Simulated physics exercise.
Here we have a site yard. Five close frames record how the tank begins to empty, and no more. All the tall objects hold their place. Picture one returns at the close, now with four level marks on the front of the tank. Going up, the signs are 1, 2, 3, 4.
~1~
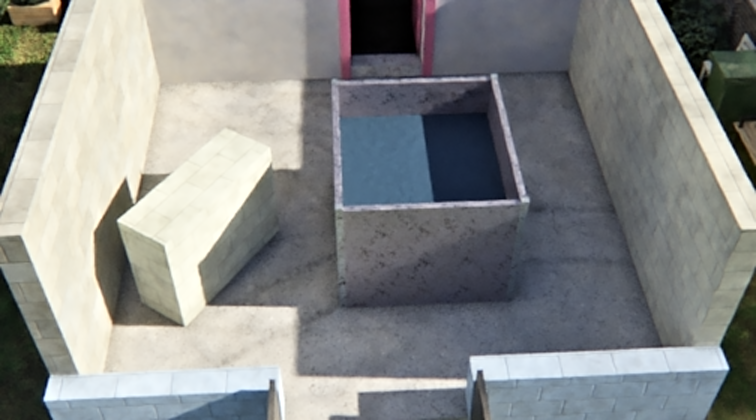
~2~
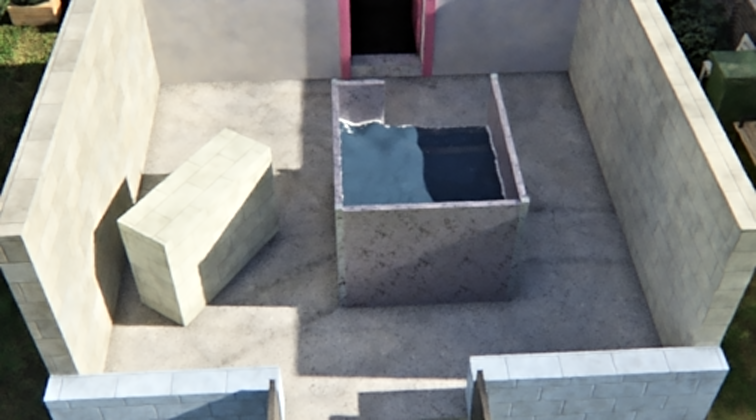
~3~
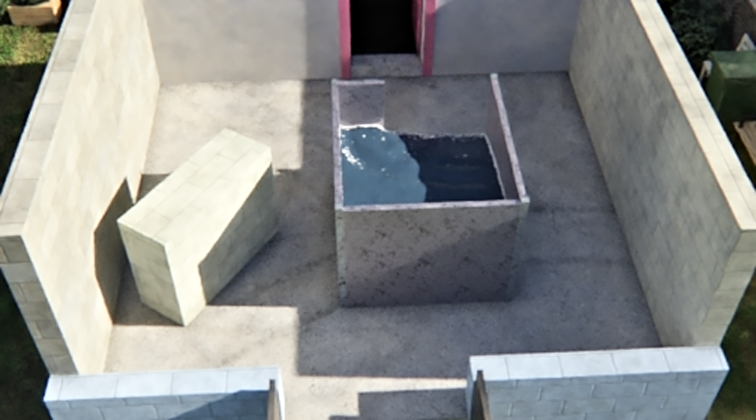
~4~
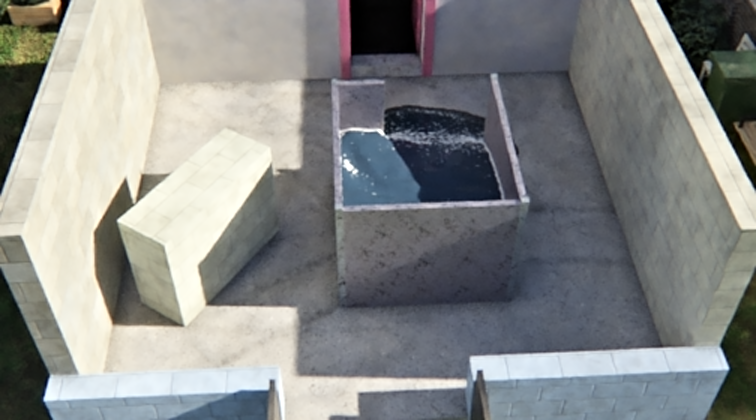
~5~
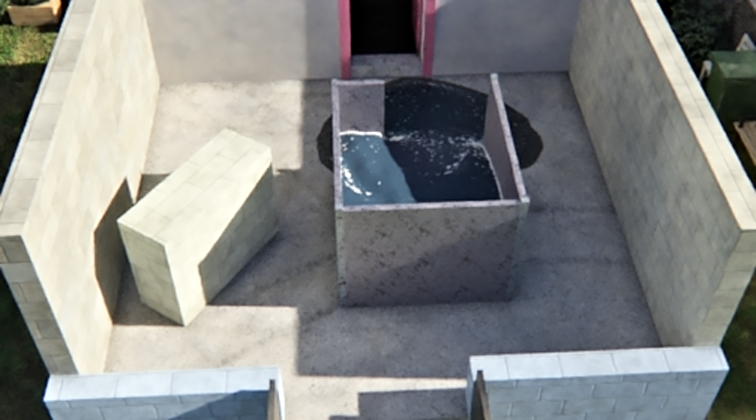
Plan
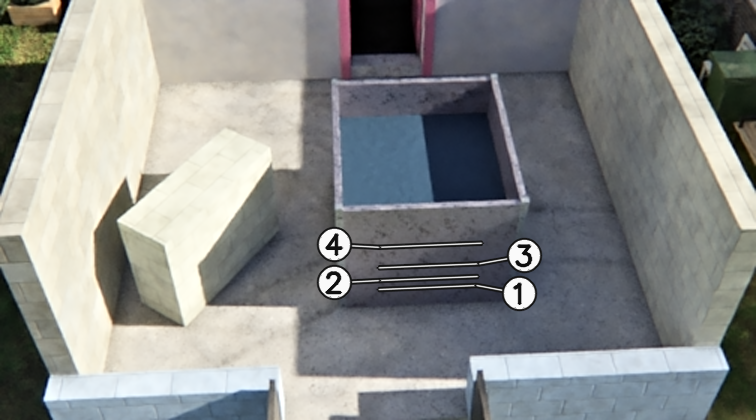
Walled site yard with an open-topped tank, its back wall disappearing, water sloshing inside and a dark wet patch spreading behind.
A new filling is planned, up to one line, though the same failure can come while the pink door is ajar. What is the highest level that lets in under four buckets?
Mark 2 just does it.
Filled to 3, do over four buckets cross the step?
Yes.
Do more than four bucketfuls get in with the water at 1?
No.
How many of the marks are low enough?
Two.
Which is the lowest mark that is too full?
Mark 3.
On the marked copy, 1 at (427, 287); 2 at (428, 278); 3 at (429, 265); 4 at (430, 245); from the bottom up 1, 2, 3, 4.
Choosing 1, nothing gets over.
Choosing 2, a bucket or two gets in.
Choosing 3, about 9 bucketfuls get in.
Choosing 4, dozens of bucketfuls pour in.
